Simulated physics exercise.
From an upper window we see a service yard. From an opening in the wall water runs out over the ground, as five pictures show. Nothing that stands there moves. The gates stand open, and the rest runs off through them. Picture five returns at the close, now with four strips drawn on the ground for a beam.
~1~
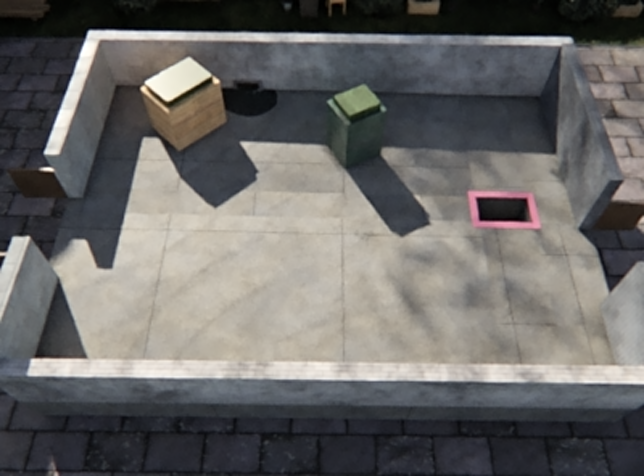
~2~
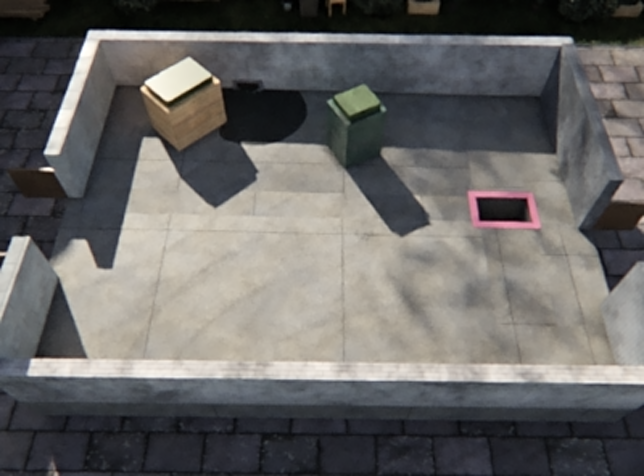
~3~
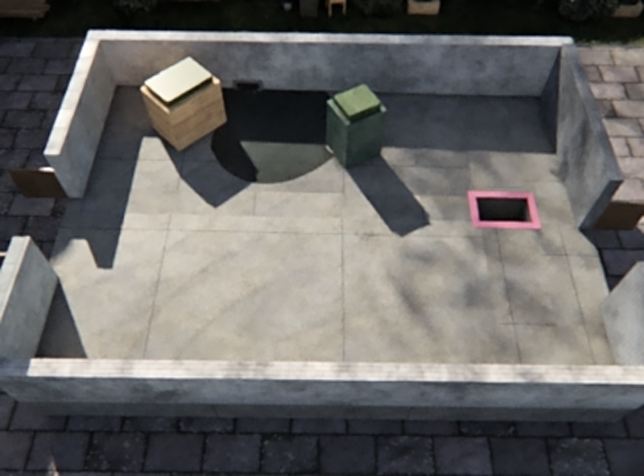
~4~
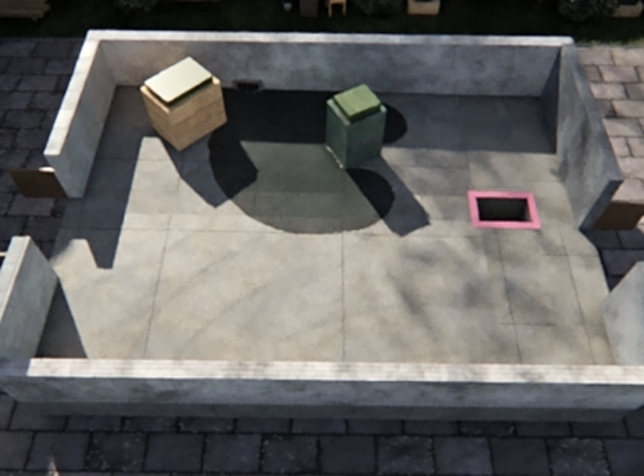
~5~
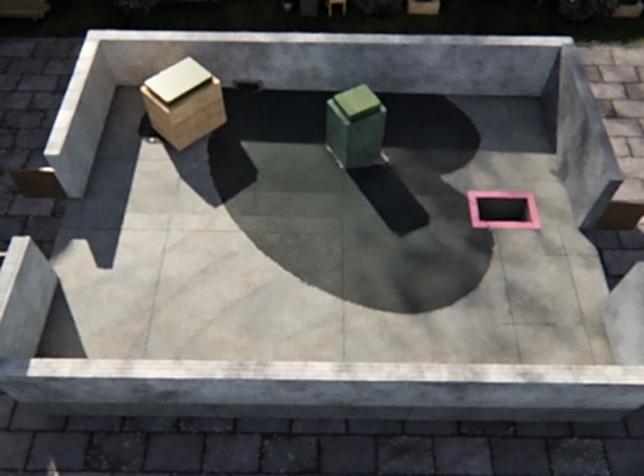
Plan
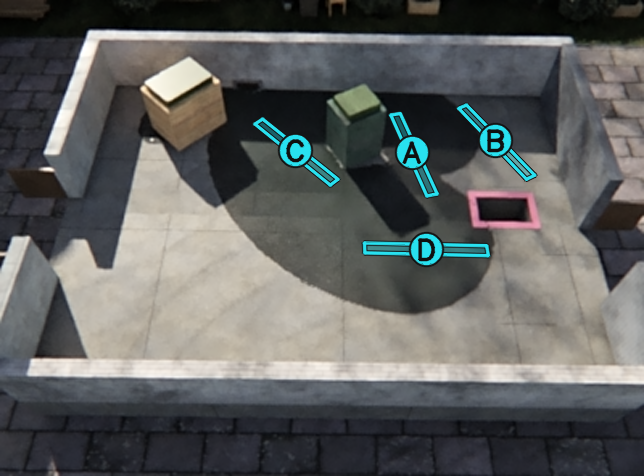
A dark, wet patch spreads across the pale paving of a walled service yard, seen from above through a camera that stays still. A wooden box with a pale lid stands at the upper left, a green bin near the centre, and a pink-edged drain to the right. From the back wall, the patch widens between the boxes, surrounds the green one, and extends towards the lower right.
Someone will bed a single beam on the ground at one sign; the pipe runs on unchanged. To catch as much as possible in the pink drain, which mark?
Use position D.
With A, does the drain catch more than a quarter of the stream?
No, it does not.
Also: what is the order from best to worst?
D, B, C, A.
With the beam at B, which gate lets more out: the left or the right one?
The right gate.
On the marked copy, A from (395, 114) to (432, 194); B from (462, 106) to (530, 177); C from (258, 121) to (334, 182); D from (364, 247) to (487, 250).
With A, about 11 % of the stream goes into the pink drain, about 86 % out by the gates.
With B, about 24 % of the stream goes into the pink drain, about 73 % out by the gates.
With C, about 18 % of the stream goes into the pink drain, about 79 % out by the gates.
With D, about 38 % of the stream goes into the pink drain, about 58 % out by the gates.
